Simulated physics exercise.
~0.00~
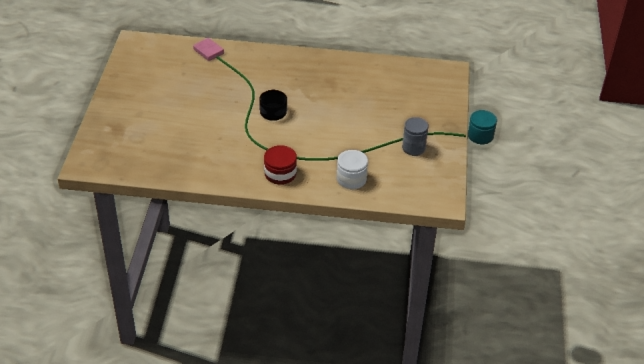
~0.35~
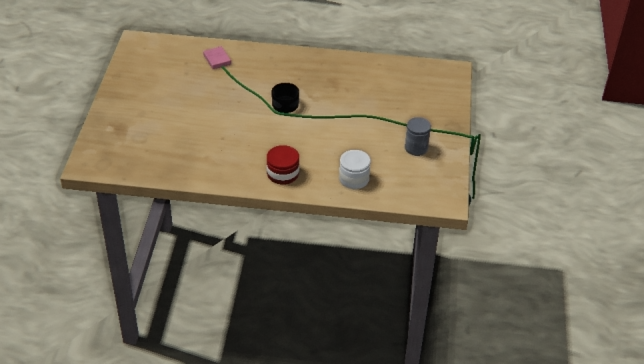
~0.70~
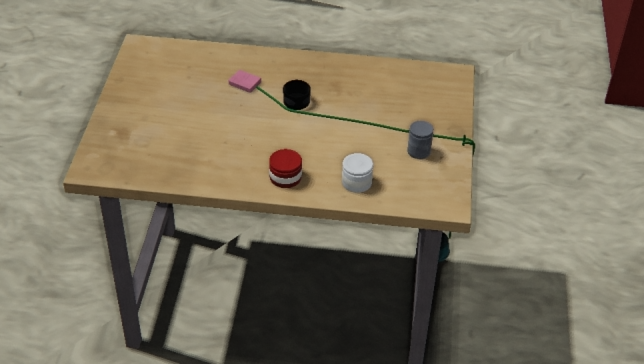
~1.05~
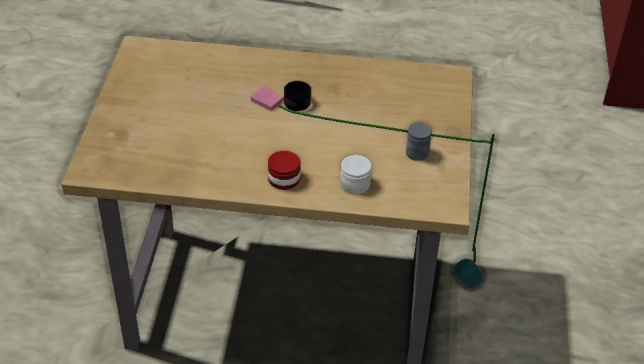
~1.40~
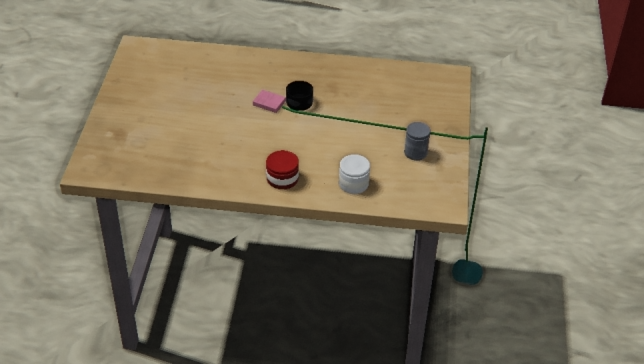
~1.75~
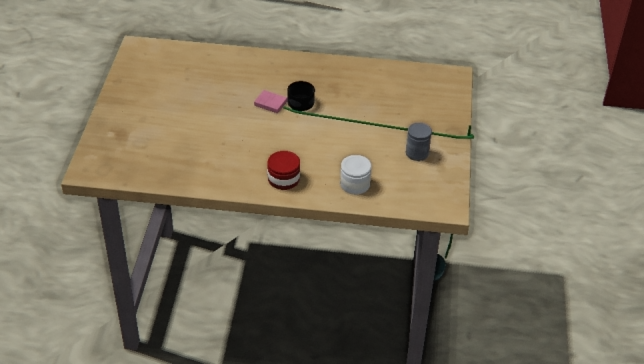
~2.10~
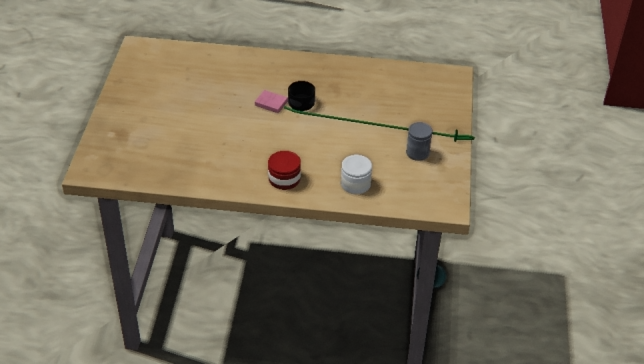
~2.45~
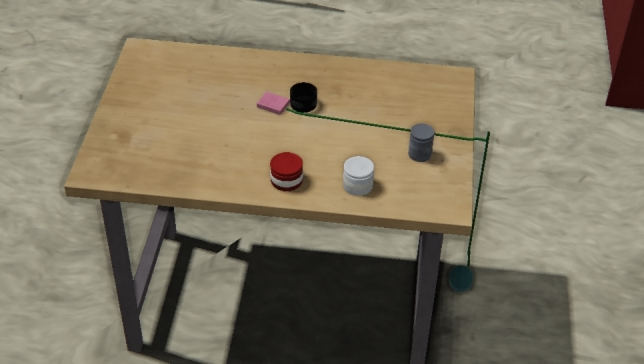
On a wooden table, a teal cylinder tied by a green cord to a pink block dropped off the right edge, pulling the block toward a black pot, which shifted slightly; the cylinder ended up dangling and swinging while the other containers stayed put.
